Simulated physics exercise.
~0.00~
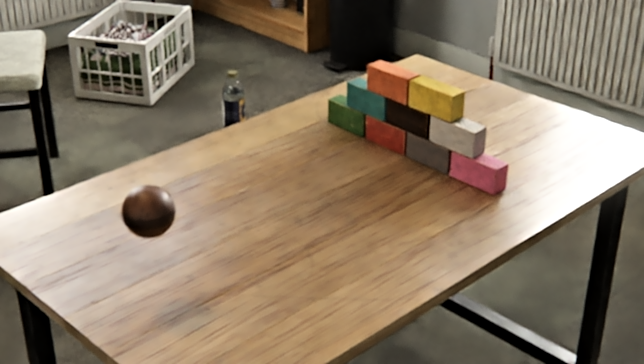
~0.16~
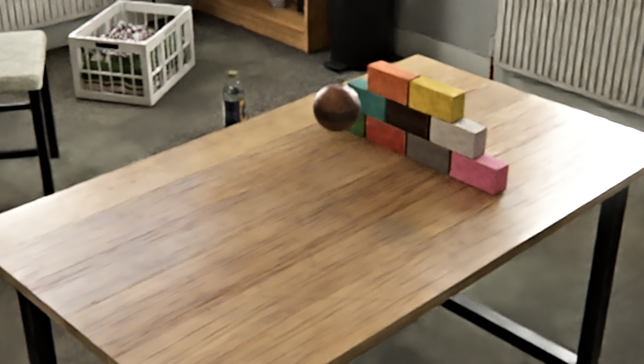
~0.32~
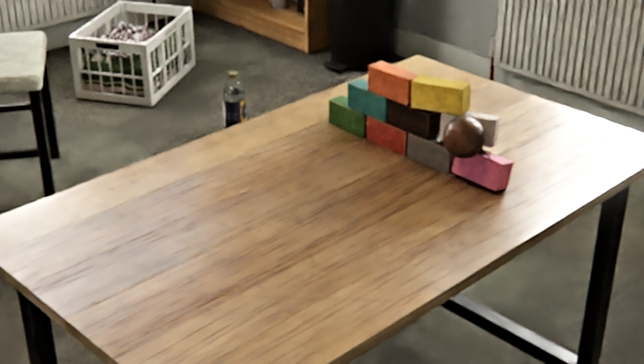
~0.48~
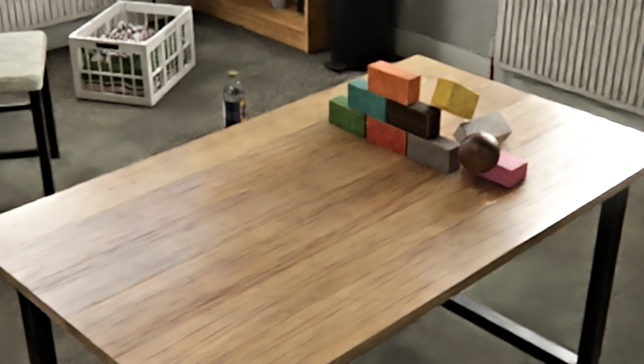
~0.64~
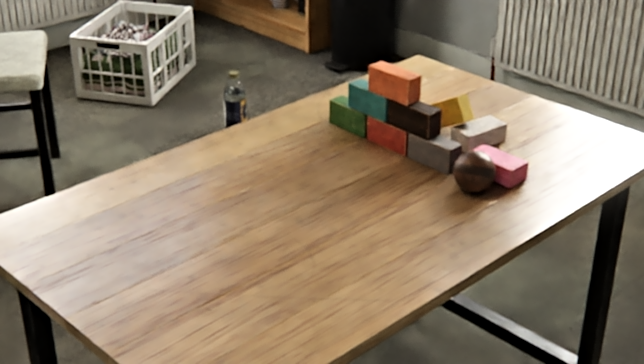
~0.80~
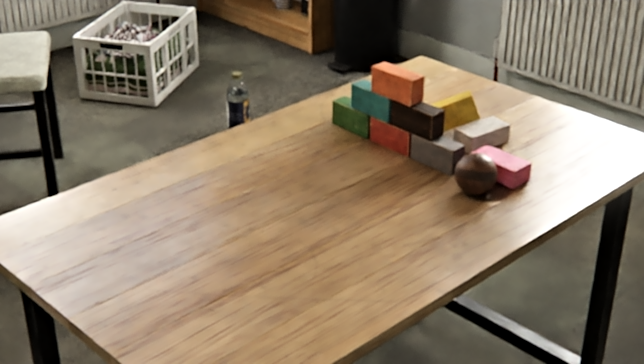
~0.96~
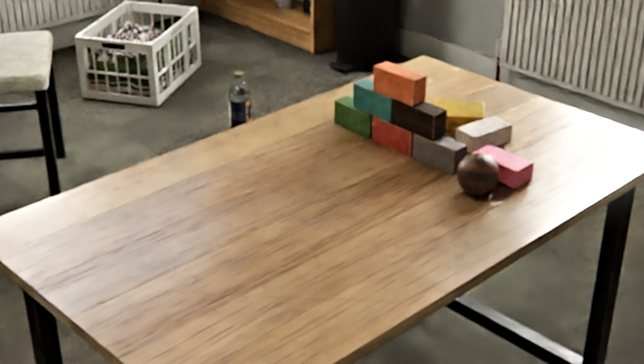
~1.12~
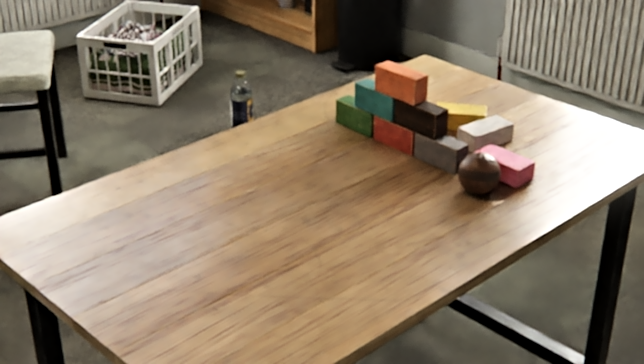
To begin with, a brown ball is above a wooden table, heading toward a small stepped wall of coloured blocks near the far end. It flies right, passes in front of the green and turquoise blocks, and strikes the right end of the wall, tilting the white and pink blocks. Both are pushed right and tip over, while the yellow block loses its support, leans and drops behind the black one. The ball settles beside the pink block. Finally, the white, pink and yellow blocks lie toppled, while the orange, turquoise, black, green, red and grey blocks remain stacked.
